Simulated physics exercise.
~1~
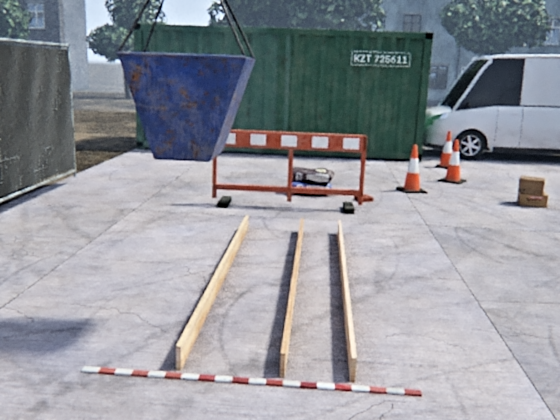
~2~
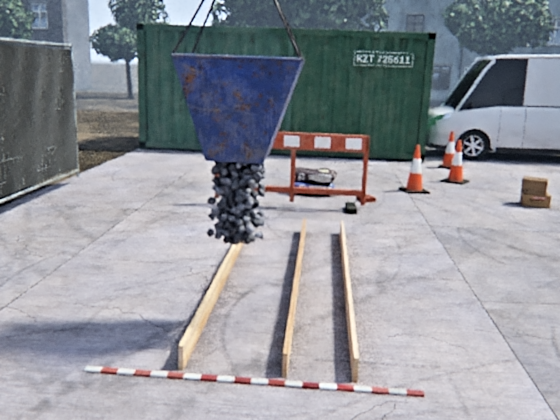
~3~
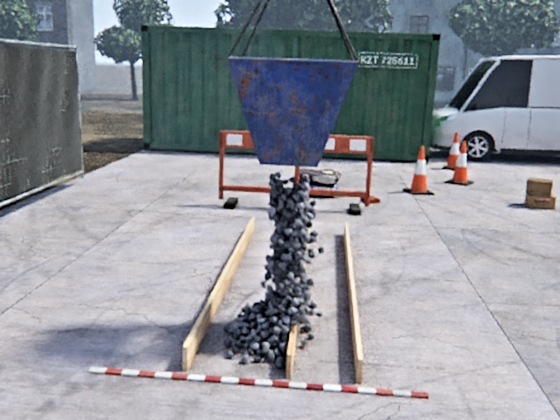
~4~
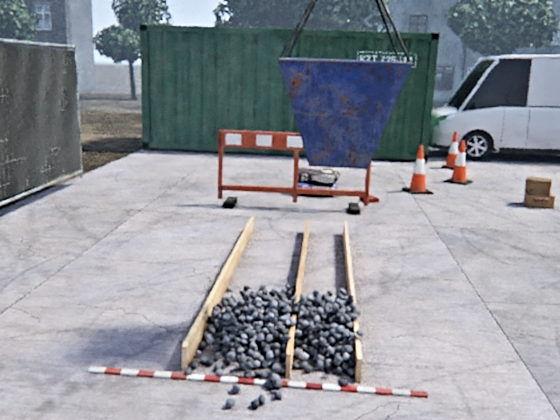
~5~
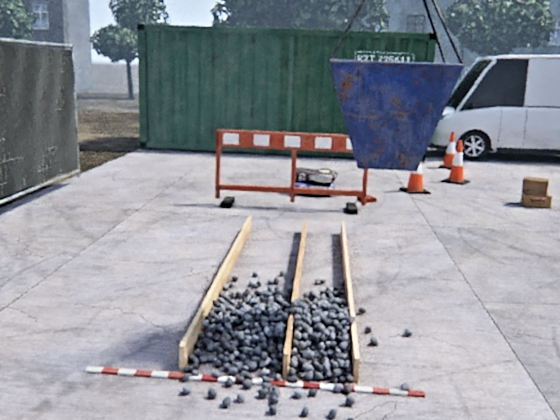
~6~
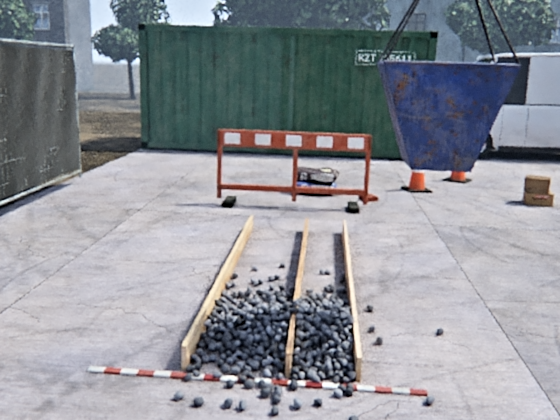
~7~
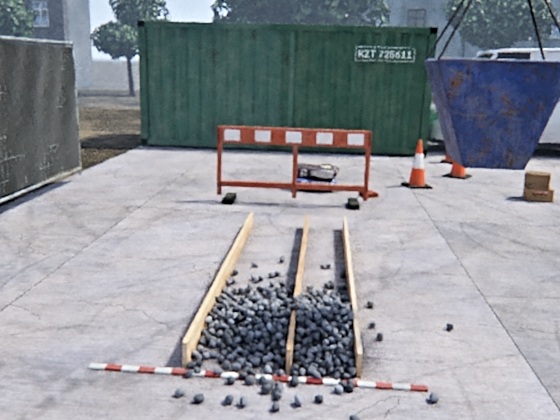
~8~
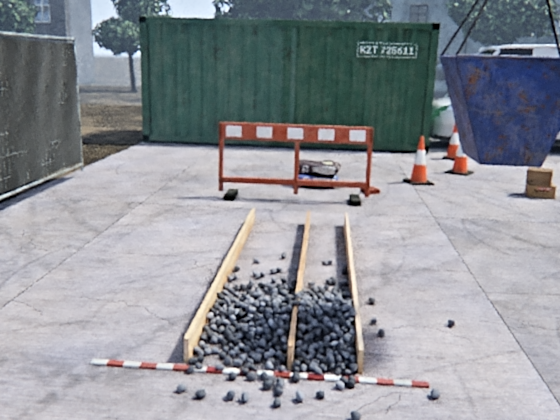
A rusty blue skip hangs from a crane over a pale concrete yard, seen from slightly above by a gently swaying camera. Behind stand a green container, an orange and white barrier, traffic cones and a white van, while three wooden boards form two bays before a red and white pole. Moving rightwards, the skip pours dark grey cobbles from its bottom, first toward the left bay, then across the middle board. Emptied, it carries on to the right. The cobbles settle in both bays, slightly more in the left, with a few strays beyond the pole and to the right.
